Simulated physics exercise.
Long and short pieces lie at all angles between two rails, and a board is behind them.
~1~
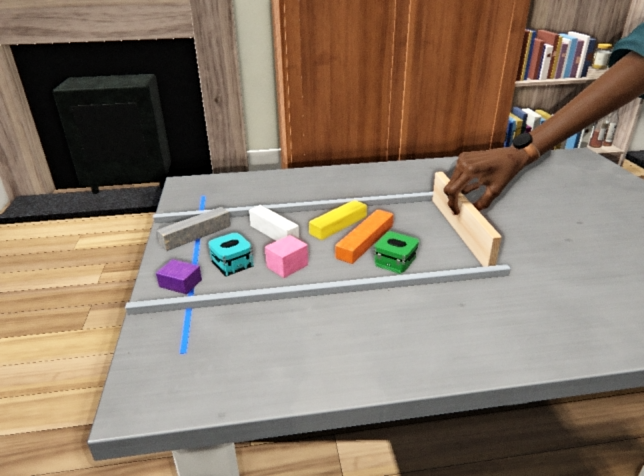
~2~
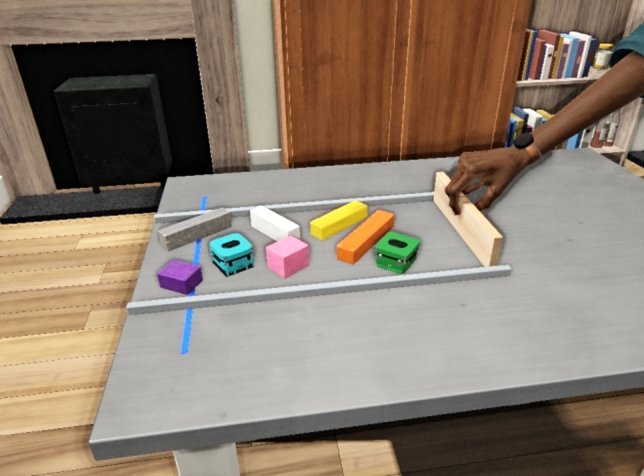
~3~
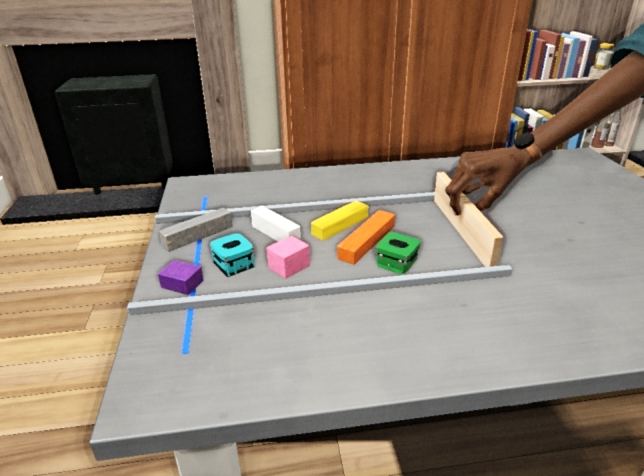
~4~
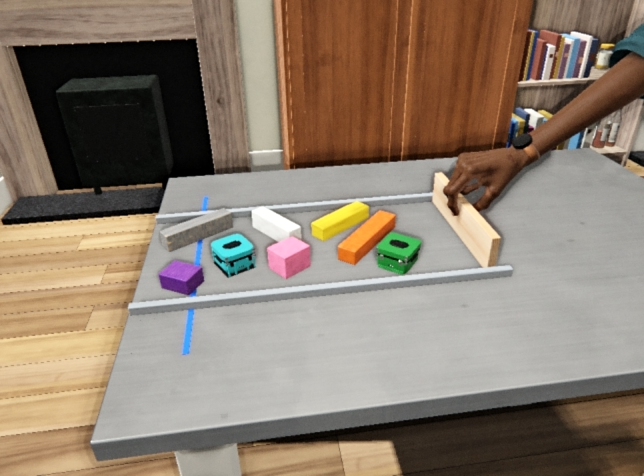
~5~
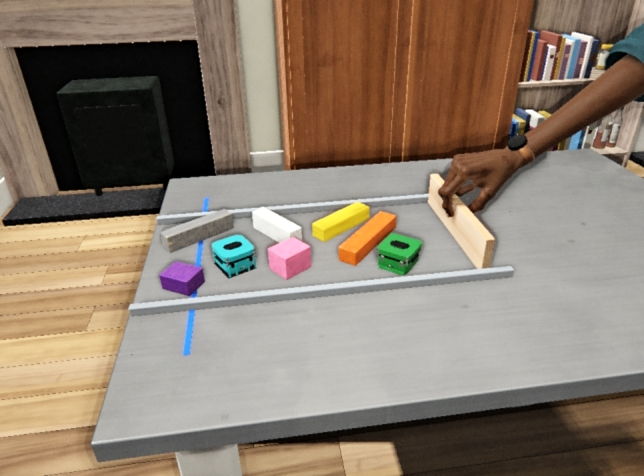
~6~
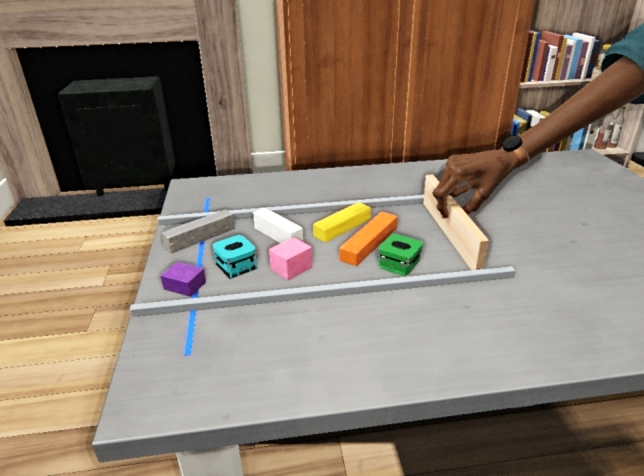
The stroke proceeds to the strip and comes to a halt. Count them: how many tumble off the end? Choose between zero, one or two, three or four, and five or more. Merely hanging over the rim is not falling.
The count is three or four.
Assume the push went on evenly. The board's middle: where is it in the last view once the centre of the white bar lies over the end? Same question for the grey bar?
Middle: Roughly (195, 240); roughly (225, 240).
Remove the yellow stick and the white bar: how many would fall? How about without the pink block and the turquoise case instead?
Fallen: 3 in the first try, 2 in the other.
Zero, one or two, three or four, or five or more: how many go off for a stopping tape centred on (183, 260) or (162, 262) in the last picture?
More than four; more than four.
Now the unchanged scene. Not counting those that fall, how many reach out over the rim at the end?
2 of them.
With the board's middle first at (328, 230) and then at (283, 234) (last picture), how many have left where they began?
Tally: First 6; then 7.
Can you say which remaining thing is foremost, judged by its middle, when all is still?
White bar.
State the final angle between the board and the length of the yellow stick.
The angle comes out near 30 degrees.
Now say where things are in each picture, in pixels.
Purple block (179, 276); grey bar (195, 228); turquoise case (231, 254); board (462, 216); tape (196, 256), in the first picture.
Grey bar (197, 229); orange bar (367, 236), in the second picture.
Turquoise case (233, 254); pink block (289, 257), in the third picture.
Purple block (182, 278); white bar (276, 227), in the fourth picture.
Grey bar (199, 230); green case (399, 255), in the fifth picture.
Purple block (184, 279); grey bar (200, 231); turquoise case (235, 256); board (451, 219); tape (200, 258), in the sixth picture.
Soon after, none off yet; purple block at rest near (184, 279); grey bar at rest near (200, 231); turquoise case at rest near (235, 256).
After that, none off yet; purple block at rest near (184, 279); grey bar at rest near (200, 231); turquoise case displaced about its own width near (208, 254).
And then, none off yet; purple block tilting well over near (121, 287); grey bar displaced a little near (167, 231); turquoise case displaced well along near (147, 255).
In the end, the number that fall off is three or four; gone, pink block, turquoise case, grey bar and purple block.
